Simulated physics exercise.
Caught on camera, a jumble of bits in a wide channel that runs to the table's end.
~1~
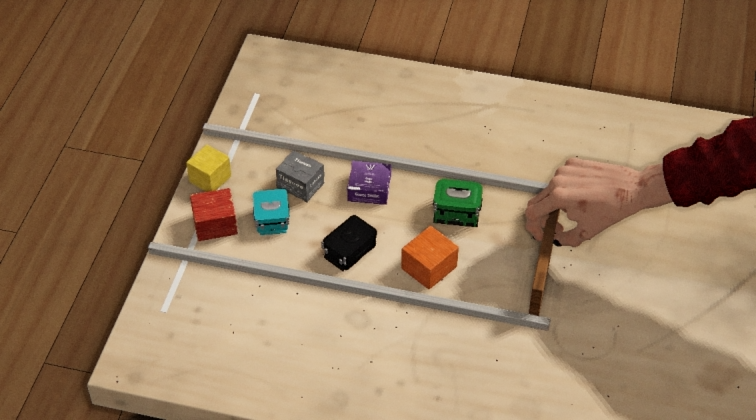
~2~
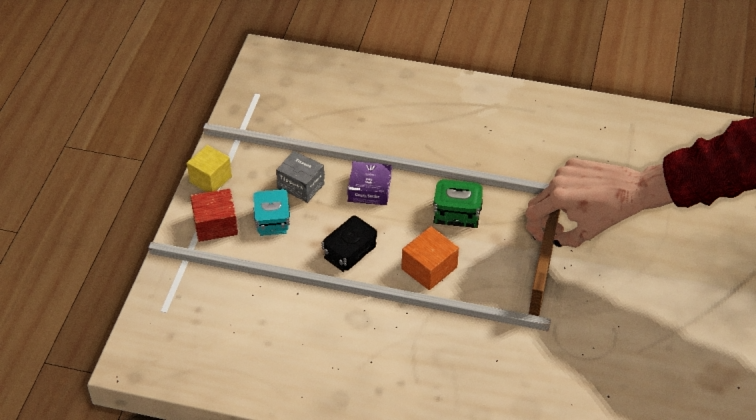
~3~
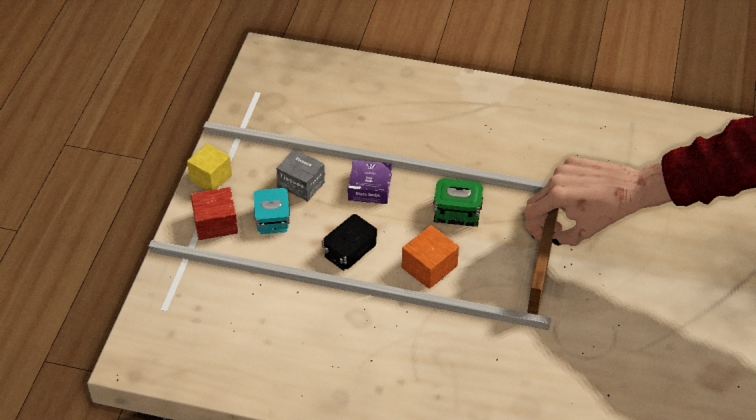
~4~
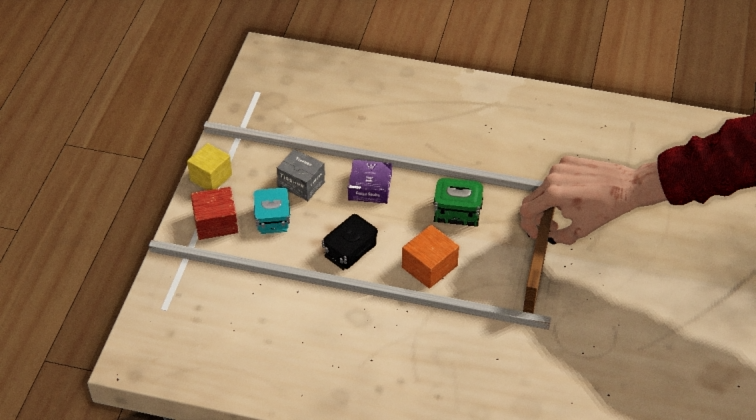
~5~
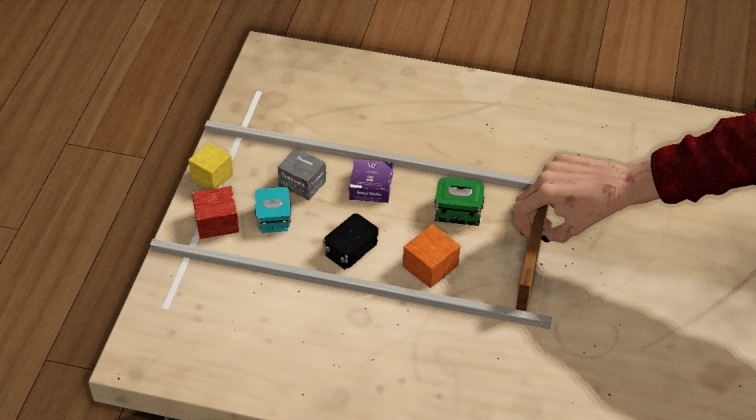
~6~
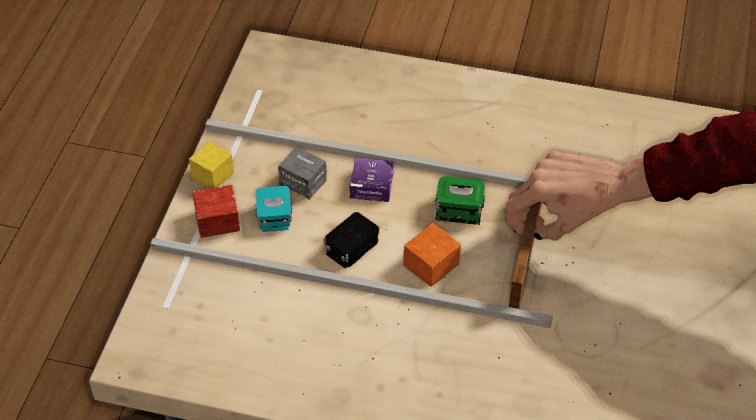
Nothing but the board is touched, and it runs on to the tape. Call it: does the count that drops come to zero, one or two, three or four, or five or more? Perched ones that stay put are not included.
It comes to five or more.
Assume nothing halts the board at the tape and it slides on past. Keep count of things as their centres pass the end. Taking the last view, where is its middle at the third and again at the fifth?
The middle is near (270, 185) first and near (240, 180) after.
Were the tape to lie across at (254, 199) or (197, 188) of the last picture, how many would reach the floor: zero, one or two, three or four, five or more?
Count at position one: Three to four; at position two: Five or more.
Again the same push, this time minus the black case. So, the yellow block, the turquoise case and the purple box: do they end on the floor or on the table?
Outcome - yellow block falling, turquoise case staying, purple box falling.
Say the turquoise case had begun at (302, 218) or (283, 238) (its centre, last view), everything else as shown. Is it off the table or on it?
Taking the two spots in turn, it gets knocked off and then gets knocked off.
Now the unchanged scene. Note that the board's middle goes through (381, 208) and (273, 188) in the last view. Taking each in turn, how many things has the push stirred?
That makes 5 at the first spot and 8 at the second.
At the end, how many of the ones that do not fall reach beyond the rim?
It would come to 1.
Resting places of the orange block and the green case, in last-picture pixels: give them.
Orange block at about (181, 215), green case at about (206, 152).
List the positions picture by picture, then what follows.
The first frame shows yellow block (209, 170); red block (214, 215); turquoise case (271, 213); board (548, 242); tape (214, 195).
The second frame shows red block (214, 215); orange block (430, 258).
The third frame shows turquoise case (272, 212); grey box (301, 175).
The fourth frame shows yellow block (210, 168); black case (351, 243).
The fifth frame shows red block (216, 212); green case (459, 201).
The sixth frame shows yellow block (212, 166); red block (216, 211); turquoise case (274, 209); board (529, 235); tape (216, 191).
Soon after, none off yet; yellow block at rest near (212, 166); red block at rest near (216, 211); turquoise case at rest near (274, 209).
Then, none off yet; yellow block moved about its own width near (189, 164); red block moved a little near (197, 209); turquoise case moved about its own width near (236, 192).
By the end, the number that fall off is five or more; fallen, black case, purple box, grey box, turquoise case, red block and yellow block.
